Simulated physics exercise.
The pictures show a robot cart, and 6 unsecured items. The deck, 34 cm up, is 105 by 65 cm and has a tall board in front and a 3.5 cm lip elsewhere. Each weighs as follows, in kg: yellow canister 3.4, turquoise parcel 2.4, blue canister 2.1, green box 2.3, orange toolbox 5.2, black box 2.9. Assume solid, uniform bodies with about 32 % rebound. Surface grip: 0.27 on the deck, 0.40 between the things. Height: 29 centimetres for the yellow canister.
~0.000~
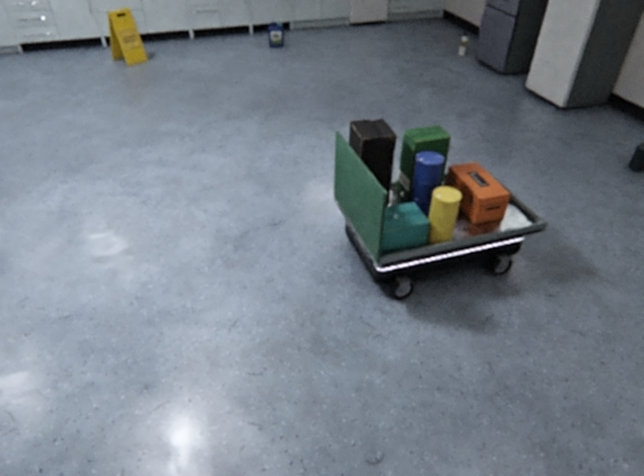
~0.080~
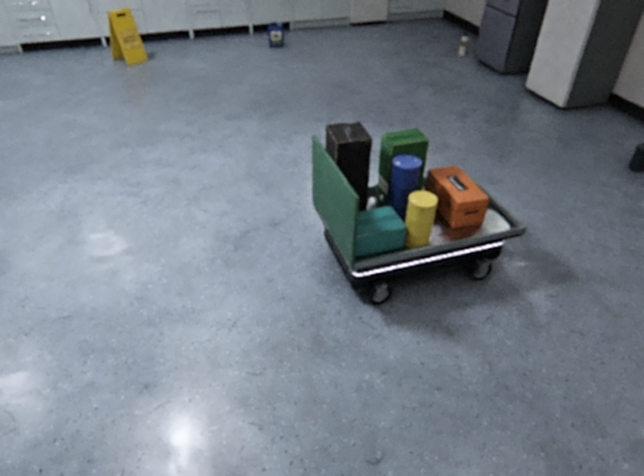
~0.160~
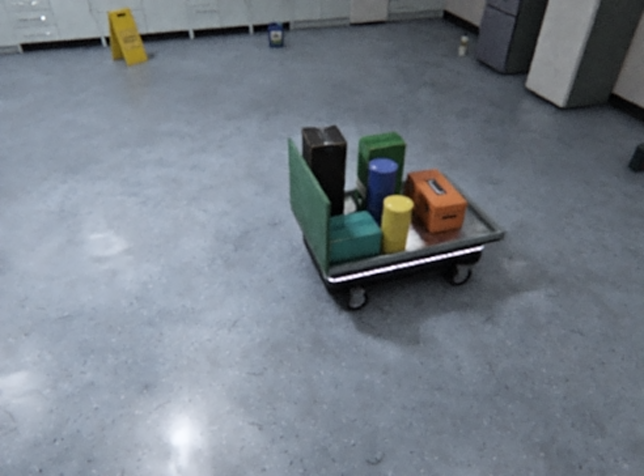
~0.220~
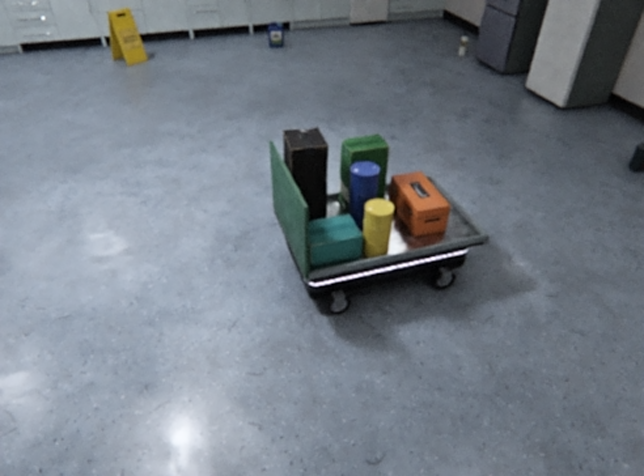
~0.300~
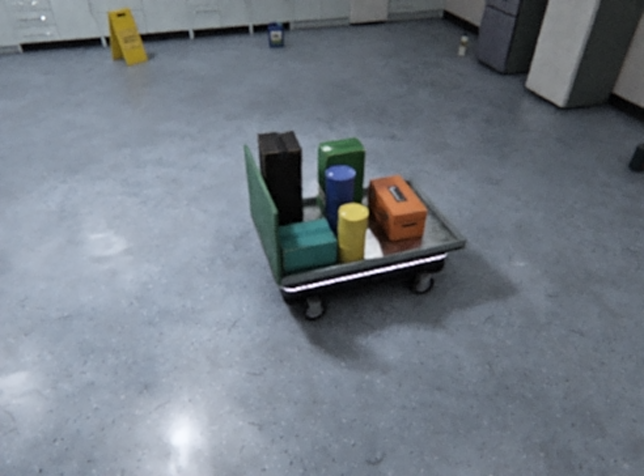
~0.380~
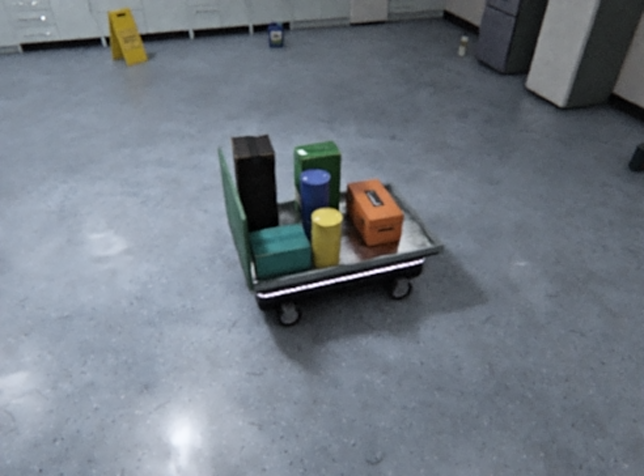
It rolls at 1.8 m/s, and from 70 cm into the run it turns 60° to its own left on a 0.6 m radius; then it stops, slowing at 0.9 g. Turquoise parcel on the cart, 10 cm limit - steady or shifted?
Relocated.
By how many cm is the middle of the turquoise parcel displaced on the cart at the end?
It ends up around 20 cm from its start.
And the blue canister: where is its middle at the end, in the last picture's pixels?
(219, 392).
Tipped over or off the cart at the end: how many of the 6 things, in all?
Tally: 4.
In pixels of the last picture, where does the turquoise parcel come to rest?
Rest point: Near (192, 463).
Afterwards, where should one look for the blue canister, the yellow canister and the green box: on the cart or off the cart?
Outcome: The blue canister remains on its support; the yellow canister remains on its support; the green box departs its support.
After 0.68 s, 122 cm covered, turned 36°; black box now off the cart; turquoise parcel moved 21 cm near (204, 314); yellow canister 25° off upright.
After 0.98 s, 174 cm covered, turned 60°; green box now off the cart; turquoise parcel moved 21 cm near (200, 444); blue canister 64° off upright.
After 1.28 s, 181 cm covered, turned 60°, stopped; turquoise parcel moved 20 cm near (193, 463); yellow canister 52° off upright; blue canister 37° off upright.
In the end (3.0 s), off the cart, green box and black box; toppled on the cart, yellow canister and blue canister; not toppled but over 10 cm from the start, turquoise parcel and orange toolbox. At the end, from the last picture's camera, turquoise parcel near (192, 463).
